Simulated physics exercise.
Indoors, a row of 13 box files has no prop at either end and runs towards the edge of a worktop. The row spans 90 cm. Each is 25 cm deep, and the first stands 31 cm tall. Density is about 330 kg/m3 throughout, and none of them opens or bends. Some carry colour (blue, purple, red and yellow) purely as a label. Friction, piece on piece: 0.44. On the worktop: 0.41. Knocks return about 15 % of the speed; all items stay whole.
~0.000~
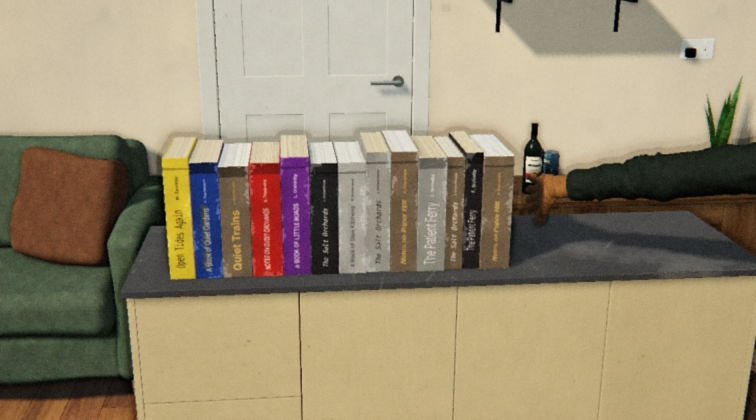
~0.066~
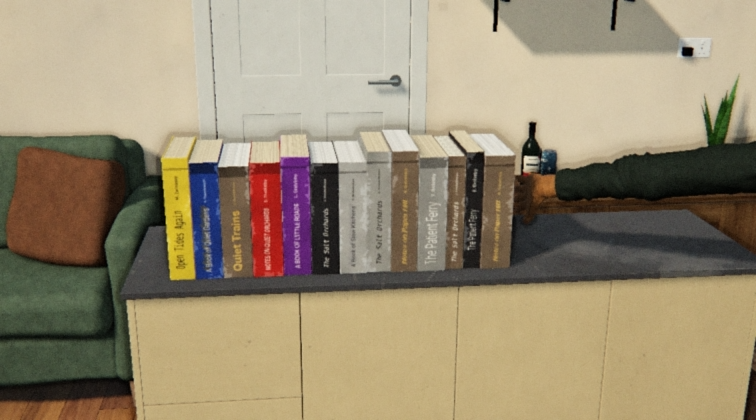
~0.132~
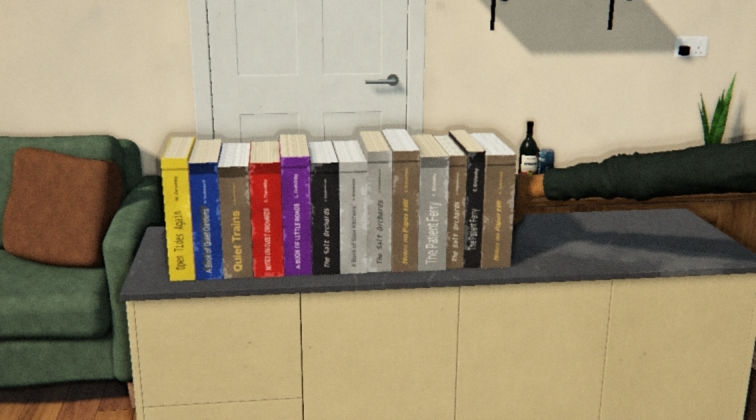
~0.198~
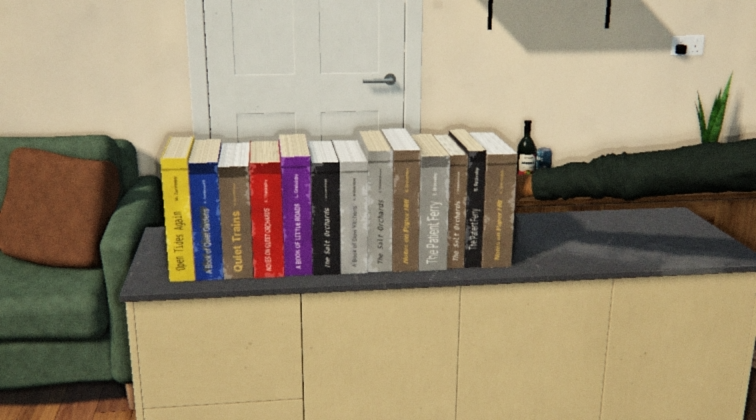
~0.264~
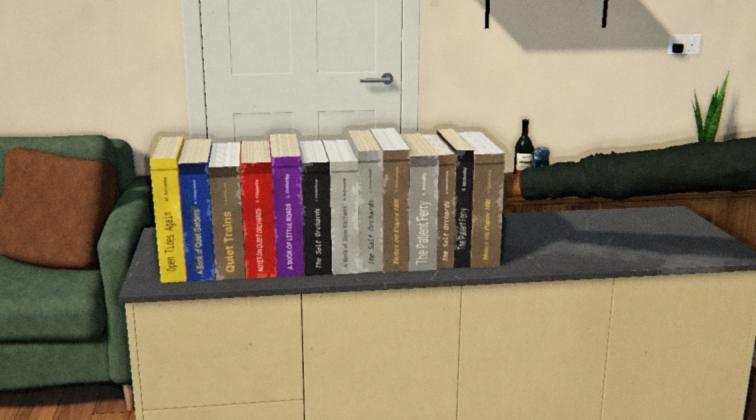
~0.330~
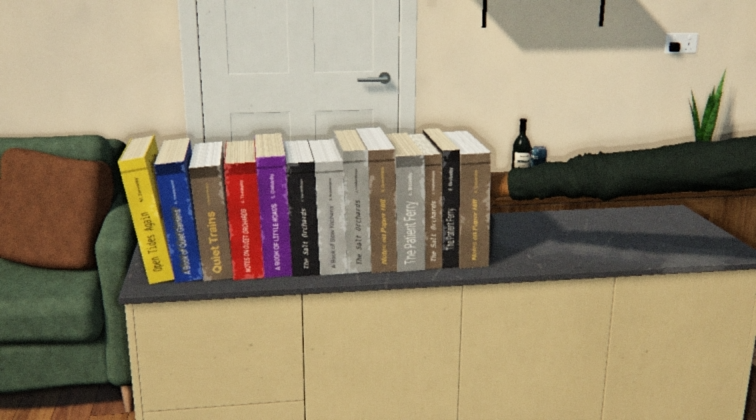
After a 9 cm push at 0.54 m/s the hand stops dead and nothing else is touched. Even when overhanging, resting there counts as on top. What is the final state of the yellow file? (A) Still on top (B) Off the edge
Off the edge (B).
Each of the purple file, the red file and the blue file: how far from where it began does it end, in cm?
Net displacement: Purple = 30 cm, red = 30 cm, blue = 90 cm.
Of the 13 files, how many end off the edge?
3.
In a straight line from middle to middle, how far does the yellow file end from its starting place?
Start and end are some 105 cm apart.
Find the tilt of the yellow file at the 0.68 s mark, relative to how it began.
About 110 degrees.
By 0.39 s, none of the 13 files off the edge, 13 disturbed; yellow file tilted 14°; blue file tilted 7°.
By 0.68 s, none of the 13 files off the edge, 13 disturbed; yellow file on its side; blue file tilted 44°.
By 1.02 s, 2 of the 13 files off the edge; yellow file on its side; blue file on its side.
By 1.40 s, 3 of the 13 files off the edge; yellow file on its side; blue file on its side.
When it is over (1.9 s), 3 of the 13 files off the edge; yellow file on its side; blue file on its side; red file on its side.
